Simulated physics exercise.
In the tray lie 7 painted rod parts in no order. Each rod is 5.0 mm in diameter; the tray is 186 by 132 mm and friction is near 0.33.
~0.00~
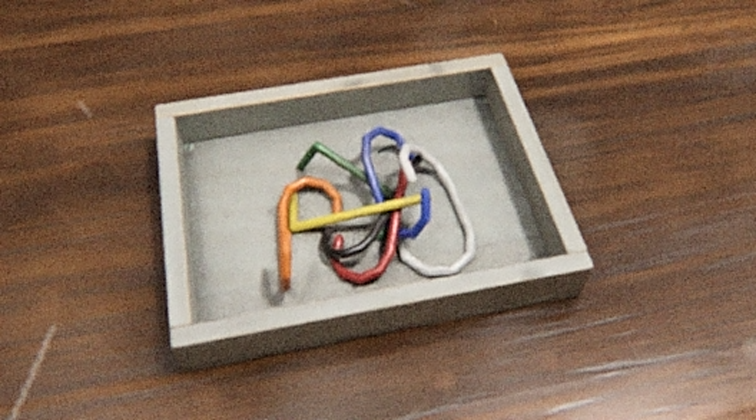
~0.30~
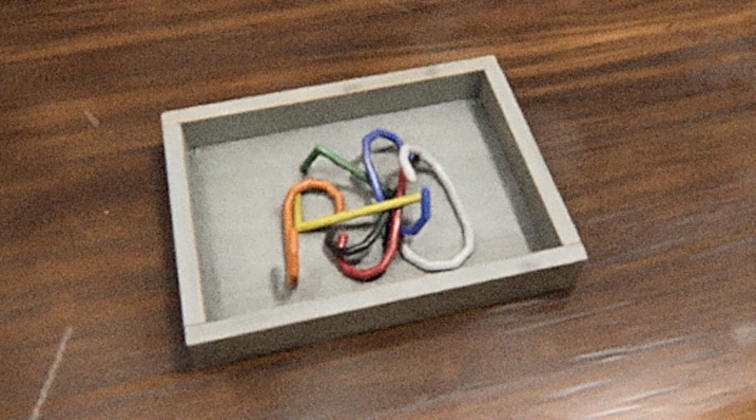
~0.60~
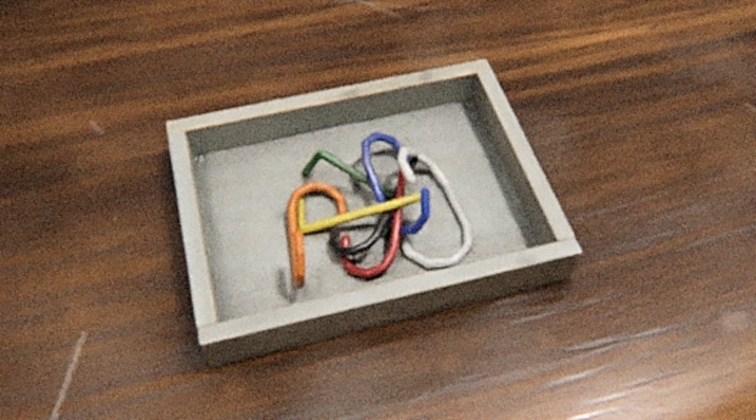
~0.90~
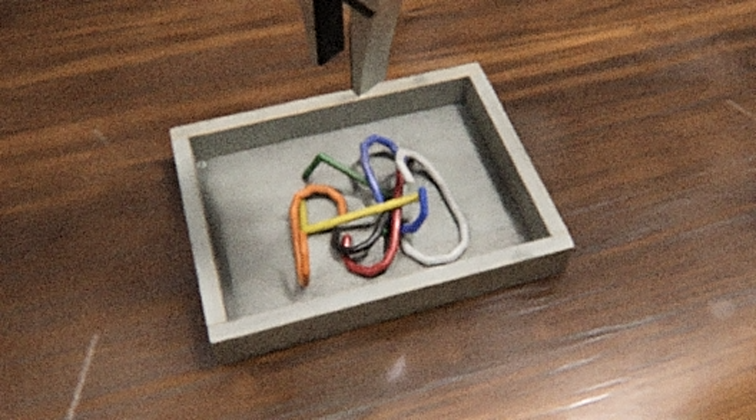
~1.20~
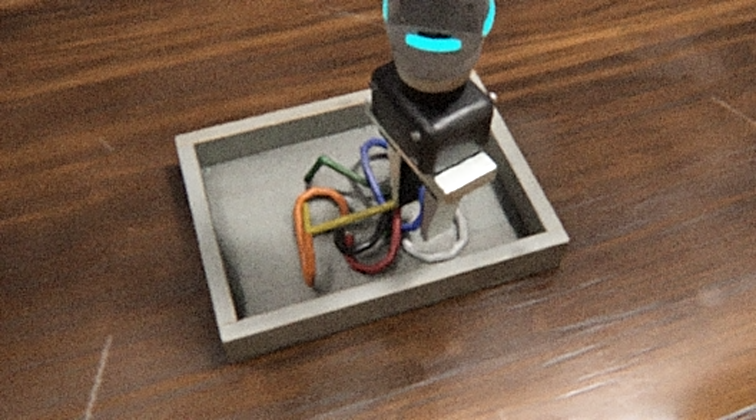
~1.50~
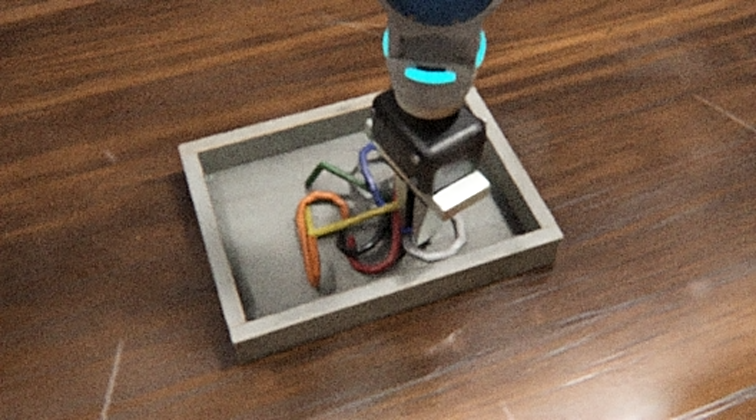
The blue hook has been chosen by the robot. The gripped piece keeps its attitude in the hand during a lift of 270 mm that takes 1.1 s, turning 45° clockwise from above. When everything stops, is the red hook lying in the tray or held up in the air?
Up in the air.
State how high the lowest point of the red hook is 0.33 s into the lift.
Height: Approx. 30 mm.
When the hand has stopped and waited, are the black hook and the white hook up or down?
First the black hook: It comes along; then the white hook: It does not come.
After 1.83 s, lowest point more than 20 mm over the tray floor, blue hook 58 mm, red hook 26 mm.
After 2.11 s, lowest point more than 20 mm over the tray floor, blue hook 159 mm, red hook 99 mm, black hook 91 mm.
After 2.60 s, lowest point more than 20 mm over the tray floor, blue hook 272 mm, red hook 211 mm, black hook 204 mm.
End, hanging blue hook 272 mm, red hook 211 mm, black hook 205 mm; the other 4 are down.
